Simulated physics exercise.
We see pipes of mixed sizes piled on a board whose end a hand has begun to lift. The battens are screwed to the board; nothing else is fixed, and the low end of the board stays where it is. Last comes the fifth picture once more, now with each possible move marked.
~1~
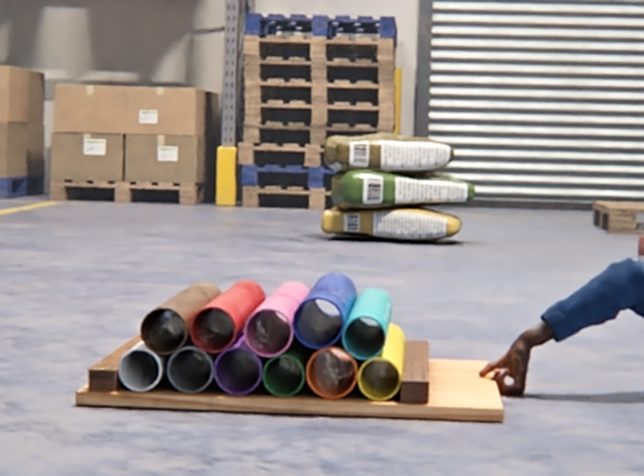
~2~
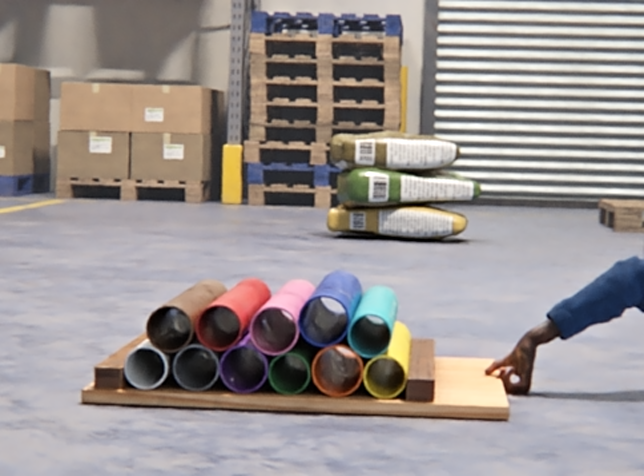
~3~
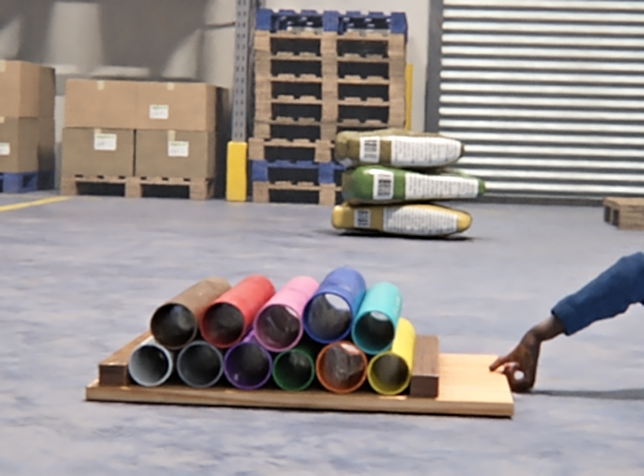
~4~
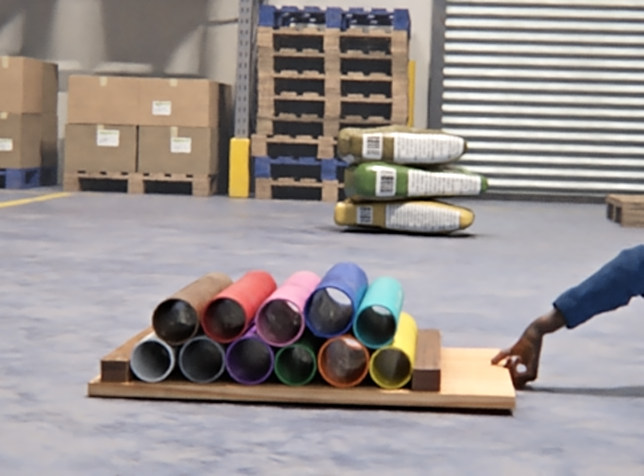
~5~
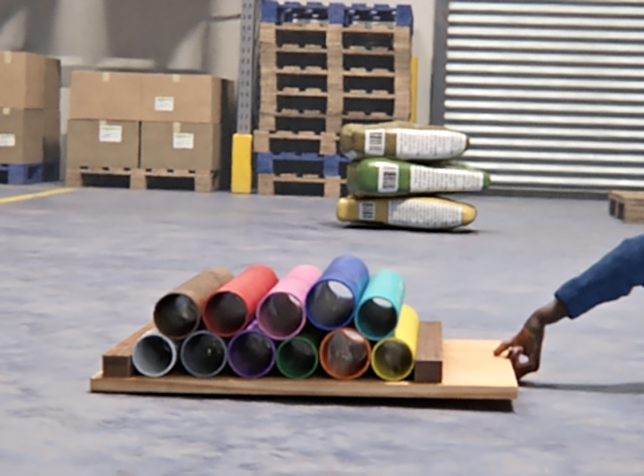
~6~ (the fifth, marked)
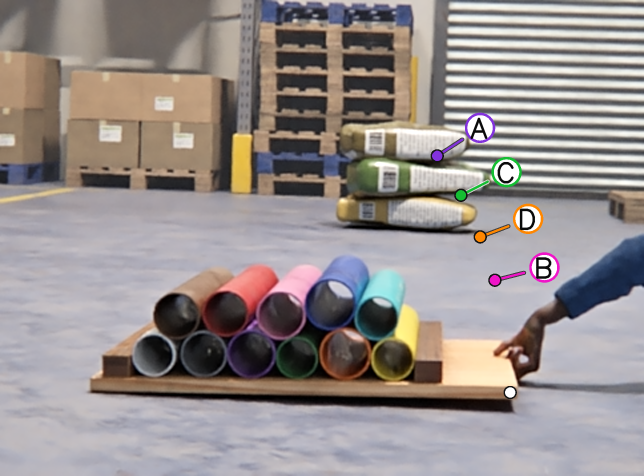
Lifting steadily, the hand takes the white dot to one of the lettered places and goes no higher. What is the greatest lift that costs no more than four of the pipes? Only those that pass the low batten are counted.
Up to A.
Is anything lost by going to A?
At A: Yes.
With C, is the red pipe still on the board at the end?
The red pipe: No.
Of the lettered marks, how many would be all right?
Four of them.
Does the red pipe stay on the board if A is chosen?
The red pipe: No.
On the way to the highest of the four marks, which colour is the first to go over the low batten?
It is the brown one.
On the marked copy, A at (437, 156); B at (495, 280); C at (461, 195); D at (480, 237); the white dot at (510, 393).
With A. Early on, board at 20°.
Further on, board at 35°.
At the end, board at 35°, four over the low batten (red, brown, pink, blue).
As for the rest, B none over the low batten; C four over the low batten (red, brown, pink, blue); D four over the low batten (red, brown, pink, blue).
